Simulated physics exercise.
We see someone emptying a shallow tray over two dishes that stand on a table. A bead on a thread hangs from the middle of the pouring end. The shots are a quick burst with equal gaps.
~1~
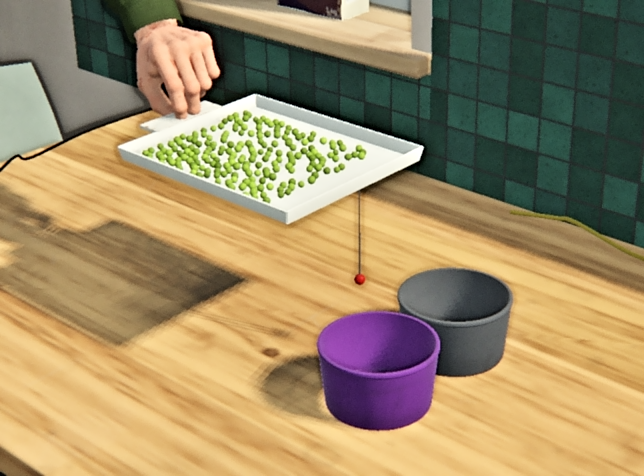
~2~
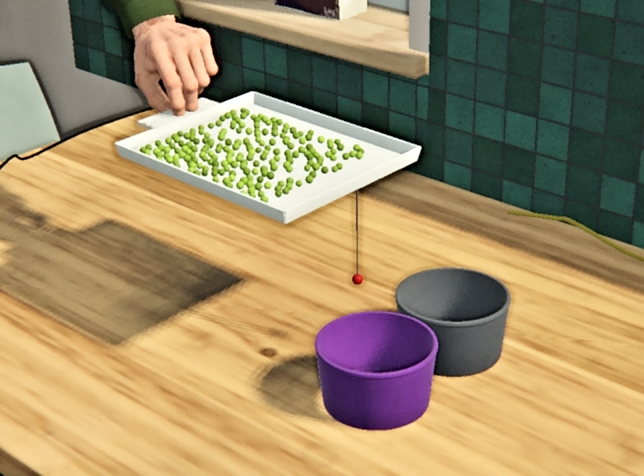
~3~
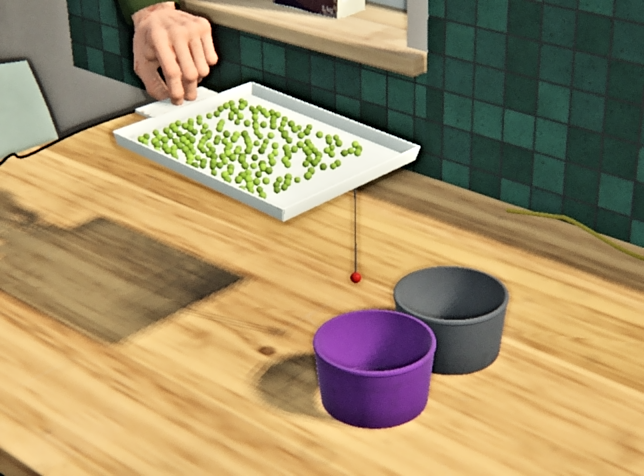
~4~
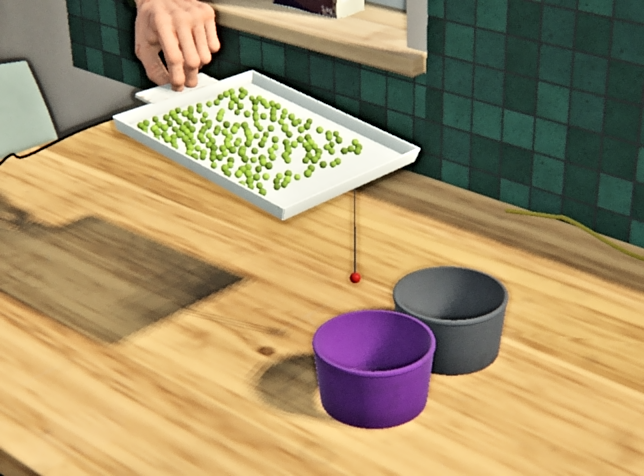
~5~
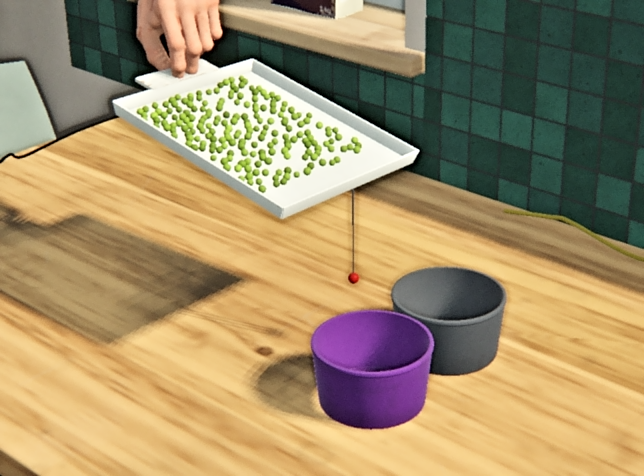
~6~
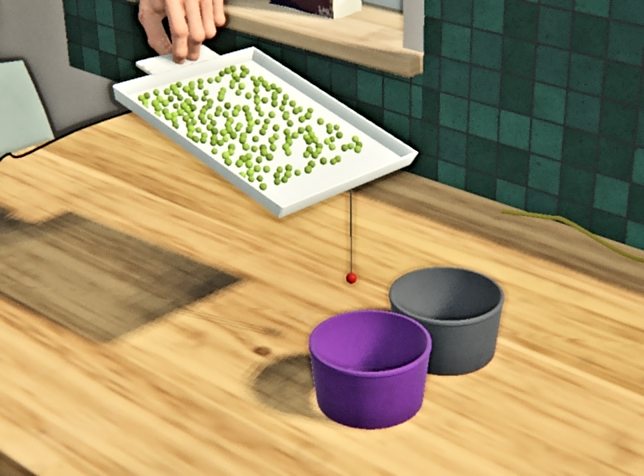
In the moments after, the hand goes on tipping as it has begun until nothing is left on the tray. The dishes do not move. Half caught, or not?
The two hold more than half of the load.
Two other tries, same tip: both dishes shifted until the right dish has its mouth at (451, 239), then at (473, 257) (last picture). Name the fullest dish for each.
The first try: The left dish. The second: Left.
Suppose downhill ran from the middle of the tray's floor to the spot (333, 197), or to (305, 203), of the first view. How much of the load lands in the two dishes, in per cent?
The first gives 60 %, the second 20 %.
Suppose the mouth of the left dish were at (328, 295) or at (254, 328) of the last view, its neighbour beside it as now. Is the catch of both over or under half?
First less than half, then less than half.
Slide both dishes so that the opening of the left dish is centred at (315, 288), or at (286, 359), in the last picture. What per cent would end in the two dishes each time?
First some 20, then 40 per cent.
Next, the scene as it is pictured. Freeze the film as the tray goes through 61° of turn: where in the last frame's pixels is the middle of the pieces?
Close to (364, 164).
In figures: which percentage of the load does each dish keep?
About: Left dish 20, right dish 40 per cent.
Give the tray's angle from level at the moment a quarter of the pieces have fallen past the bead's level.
At some 100 degrees.
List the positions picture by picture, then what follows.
In the first picture, corners of the pouring end near (287, 210) and (419, 147), level; middle of the load near (243, 158), dried peas; left dish near (424, 387); right dish near (500, 336); bead on its thread near (360, 279).
In the second picture, corners of the pouring end near (285, 209) and (416, 147), level; middle of the load near (240, 156).
In the third picture, corners of the pouring end near (284, 207) and (415, 147), tipped barely, lowest at the right corner; middle of the load near (239, 149).
In the fourth picture, corners of the pouring end near (284, 206) and (415, 148), tipped a little, lowest at the right corner; middle of the load near (239, 141).
In the fifth picture, corners of the pouring end near (284, 205) and (414, 150), tipped a little, lowest at the right corner; middle of the load near (238, 133).
In the sixth picture, corners of the pouring end near (283, 204) and (413, 152), tipped clearly, lowest at the right corner; middle of the load near (240, 125); left dish near (416, 386); right dish near (491, 335).
Shortly afterwards, tray tipped steeply; the bulk on the tray; only a few in the left dish; a little in the right dish; only a few outside both; a little in the air.
Next, tray tipped past a quarter turn; near two thirds on the tray; a little in the left dish; a little in the right dish; a little outside both; a little in the air.
Some moments later, tray tipped past a quarter turn; near a quarter in the left dish; near half in the right dish; near a third outside both.
In the end, tray tipped past a quarter turn; near a quarter in the left dish; near half in the right dish; near a third outside both.
